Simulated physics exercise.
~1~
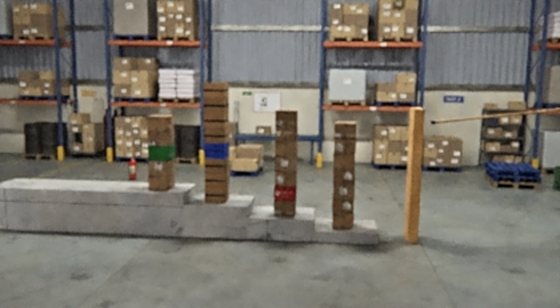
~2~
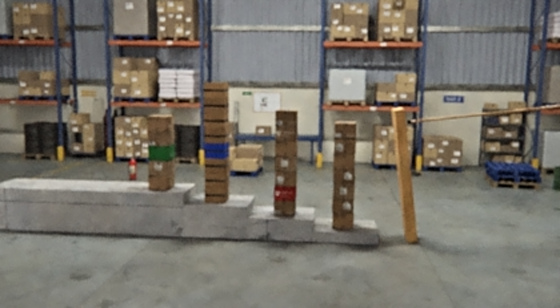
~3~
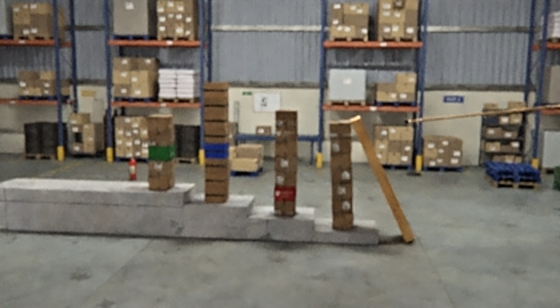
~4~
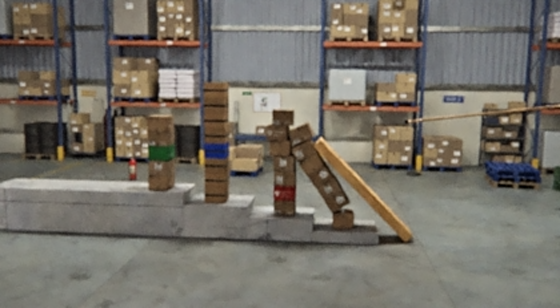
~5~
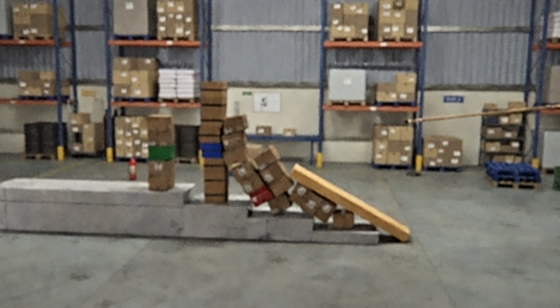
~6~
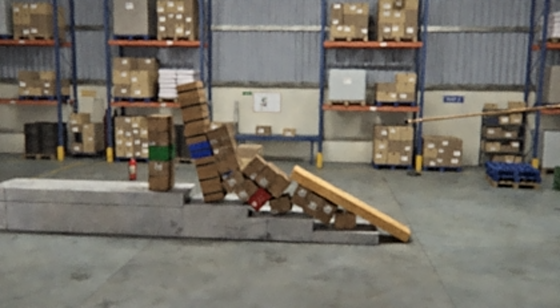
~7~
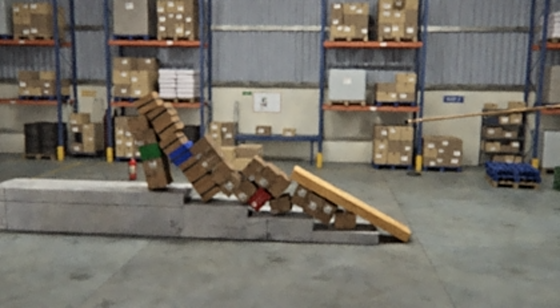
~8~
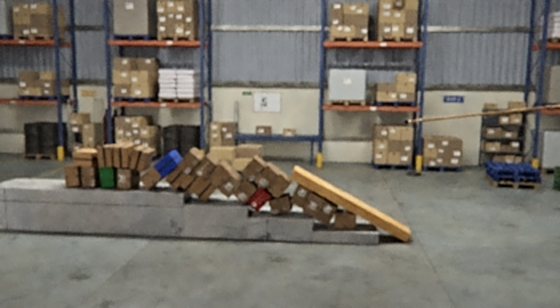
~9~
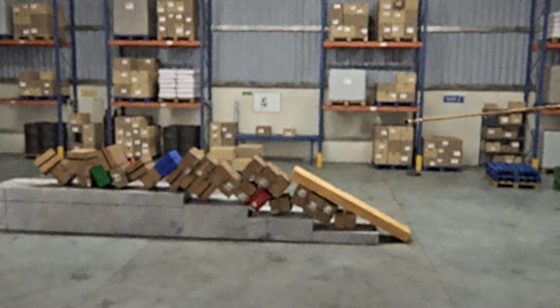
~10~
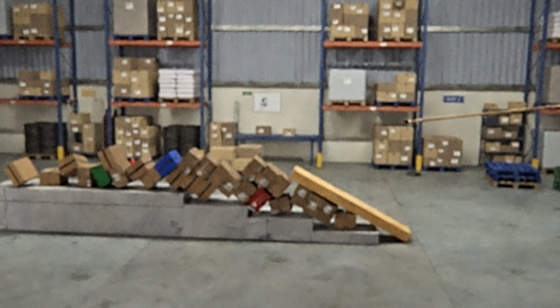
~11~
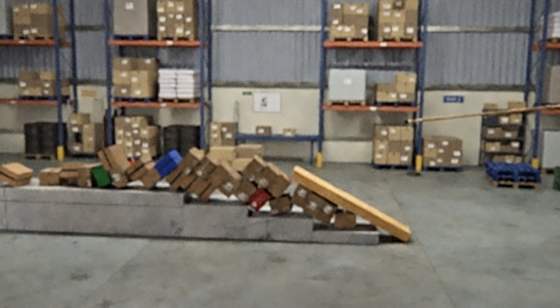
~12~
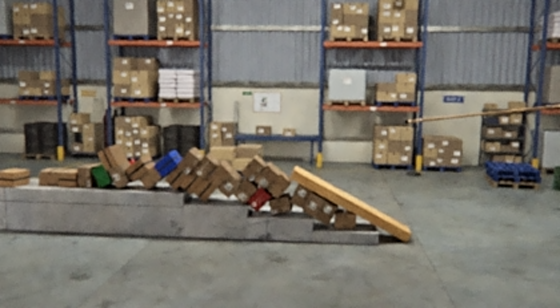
In a warehouse, a pole pushed an upright board leftward into four columns of cartons standing on rising steps, and they toppled one after another, ending as a slanted heap with the blue carton tilted and the board leaning against it.
